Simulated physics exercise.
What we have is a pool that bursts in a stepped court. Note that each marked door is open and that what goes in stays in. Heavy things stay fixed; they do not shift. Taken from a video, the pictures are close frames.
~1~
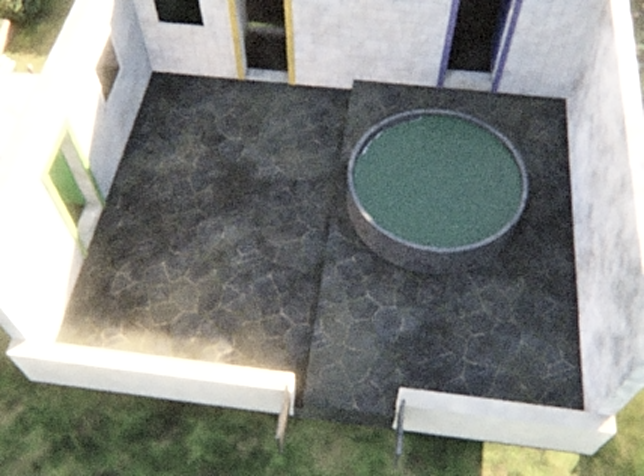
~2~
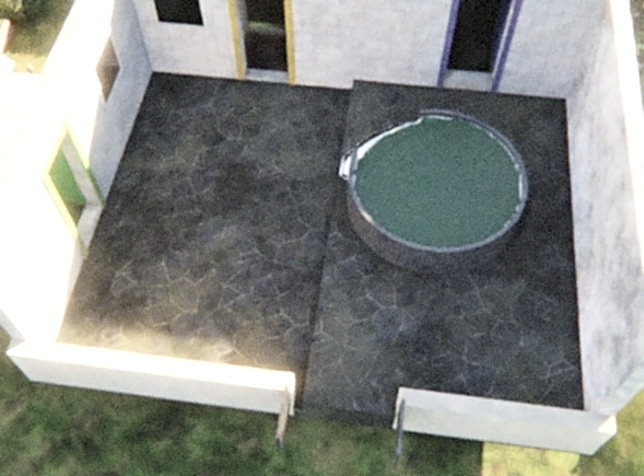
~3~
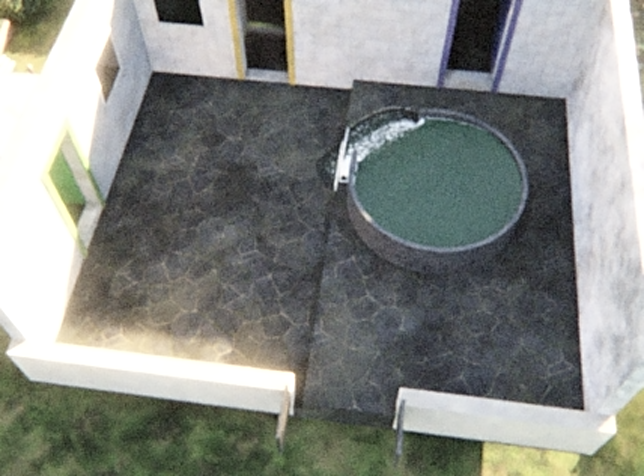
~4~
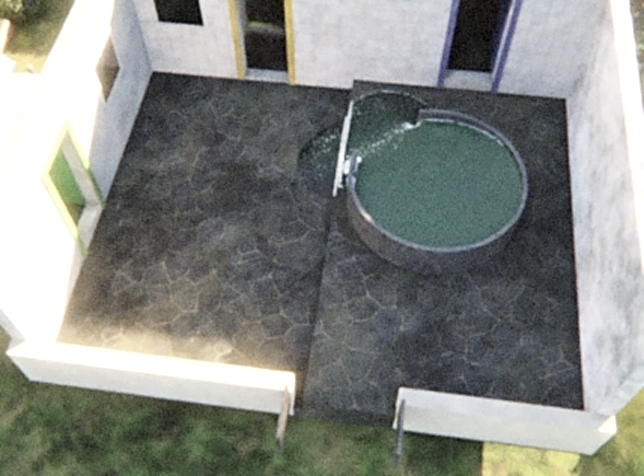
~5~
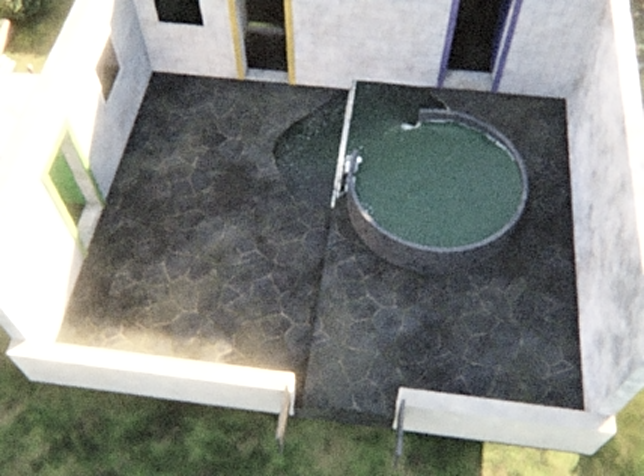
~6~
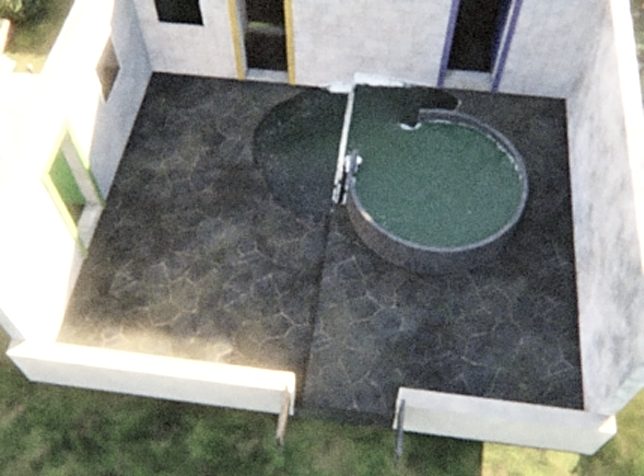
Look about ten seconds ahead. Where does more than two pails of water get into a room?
In the end green door: Does not exceed it, blue door: Does not exceed it, yellow door: Exceeds it.
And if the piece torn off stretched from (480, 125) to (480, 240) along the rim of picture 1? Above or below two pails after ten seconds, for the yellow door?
I reckon the yellow door remains short of it.
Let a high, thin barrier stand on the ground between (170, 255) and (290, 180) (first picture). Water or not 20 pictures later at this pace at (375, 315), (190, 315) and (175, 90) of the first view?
Lab note - point 1: Parched; point 2: Parched; point 3: Inundated.
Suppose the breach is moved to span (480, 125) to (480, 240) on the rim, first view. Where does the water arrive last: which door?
I'd say the one in green.
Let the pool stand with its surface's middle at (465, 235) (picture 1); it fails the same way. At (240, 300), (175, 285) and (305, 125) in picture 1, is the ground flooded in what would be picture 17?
In turn: No water, no water, flooded.
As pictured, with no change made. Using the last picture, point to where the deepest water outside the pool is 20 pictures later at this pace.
Somewhere near (147, 88), I think.
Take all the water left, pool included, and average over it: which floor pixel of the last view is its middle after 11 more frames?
(366, 158).
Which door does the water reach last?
From what the pictures show, it's the green one.
A moment on, water covers 20 % of the floor; the green door not reached, the blue door wet at the sill, nothing in, the yellow door under two buckets in.
Next, water covers 30 % of the floor; the green door not reached, the blue door wet at the sill, nothing in, the yellow door over two buckets in.
Then, water covers 40 % of the floor; the green door wet at the sill, nothing in, the blue door wet at the sill, nothing in, the yellow door far over two buckets in.
Later, water covers 70 % of the floor; the green door wet at the sill, nothing in, the blue door wet at the sill, nothing in, the yellow door far over two buckets in.
In the end, water covers 80 % of the floor; the green door wet at the sill, nothing in, the blue door wet at the sill, nothing in, the yellow door far over two buckets in.
